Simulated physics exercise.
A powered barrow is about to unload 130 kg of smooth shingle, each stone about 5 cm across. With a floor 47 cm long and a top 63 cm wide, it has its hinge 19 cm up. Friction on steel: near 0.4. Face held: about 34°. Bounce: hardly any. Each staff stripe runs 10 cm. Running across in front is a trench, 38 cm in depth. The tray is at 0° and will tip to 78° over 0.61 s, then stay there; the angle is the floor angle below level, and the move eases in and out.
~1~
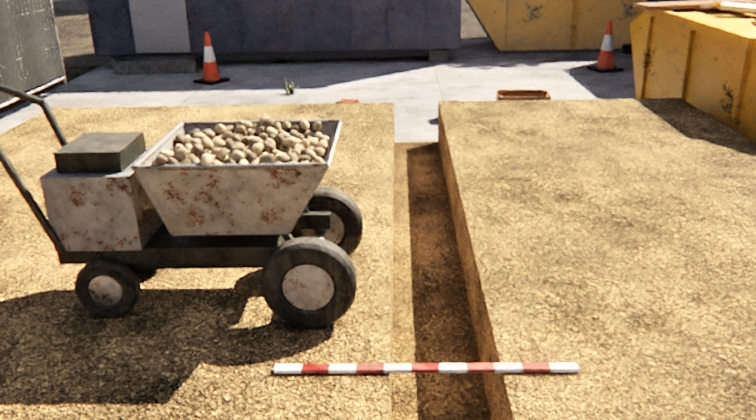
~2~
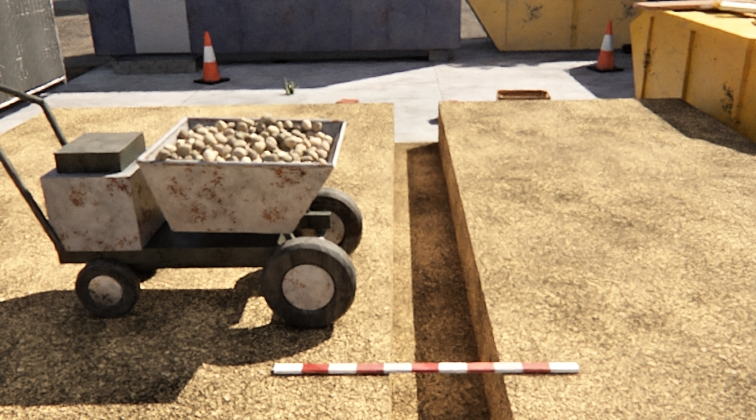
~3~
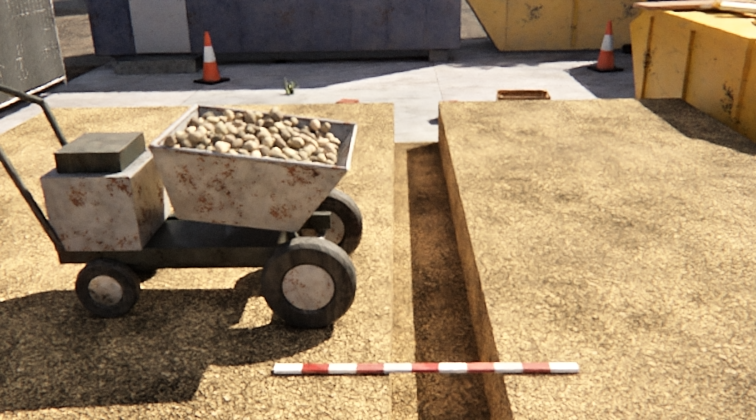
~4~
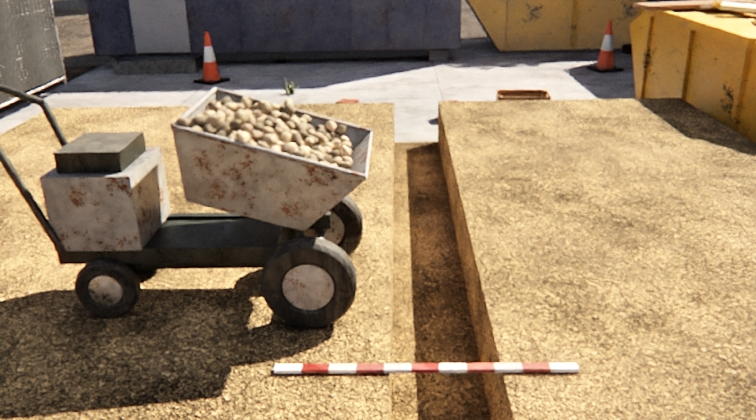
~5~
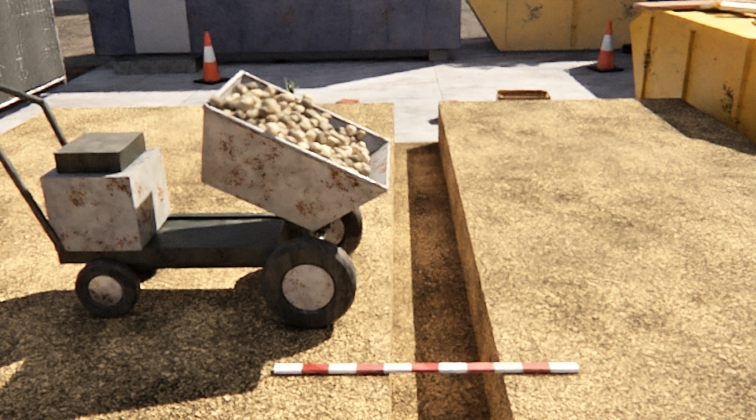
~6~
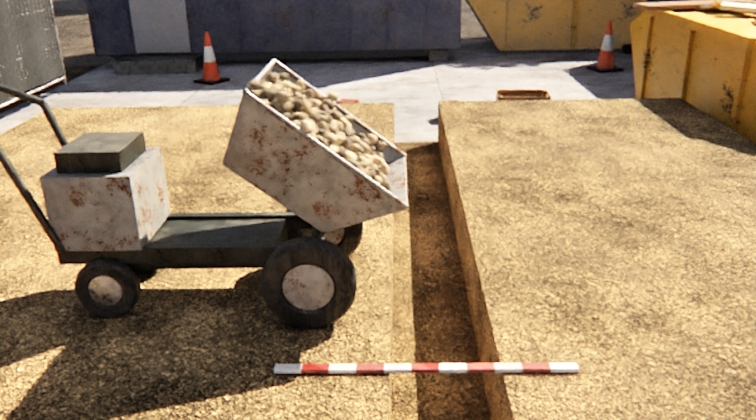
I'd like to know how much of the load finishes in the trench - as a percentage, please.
Somewhere near 39 per cent of it finishes in the trench.
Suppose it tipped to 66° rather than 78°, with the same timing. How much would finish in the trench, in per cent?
Then close to 40 per cent.
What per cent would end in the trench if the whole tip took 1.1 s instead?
Then roughly 55 percent.
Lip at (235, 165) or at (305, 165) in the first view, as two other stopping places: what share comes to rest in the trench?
Some 95 and some 55 per cent, in that order.
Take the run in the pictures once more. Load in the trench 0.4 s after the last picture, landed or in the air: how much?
Approx. 15 % of the load.
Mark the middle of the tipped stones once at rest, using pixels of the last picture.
Somewhere around (520, 285) in the last picture.
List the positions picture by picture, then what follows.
In the first frame, the tray is at 0°, its lip at (328, 165); the top of the load is at (256, 129).
The second frame shows lip at (334, 166), floor tilted 2°, highest stones at (250, 127).
In the third frame, the tray is at 8°, its lip at (347, 170); the top of the load is at (232, 120).
The fourth frame shows lip at (366, 178), floor tilted 16°, highest stones at (223, 109).
The fifth frame shows lip at (387, 190), floor tilted 27°, highest stones at (246, 94).
In the sixth frame, the tray is at 38°, its lip at (407, 208); the top of the load is at (274, 82).
Then, 0.2 s after the last picture the floor is at 66°, 100 % in the tray; the foremost stones are at (434, 216).
Then, 0.4 s after the last picture the floor is at 78°, 47 % in the tray, 16 % in the trench, 37 % past the trench; the foremost stones are at (546, 293).
Then, 0.8 s after the last picture the floor is at 78°, 8 % in the tray, 30 % in the trench, 63 % past the trench; the foremost stones are past the picture's edge.
Then, 2.7 s after the last picture the floor is at 78°, 0 % in the tray, 39 % in the trench, 61 % past the trench; the foremost stones are past the picture's edge.
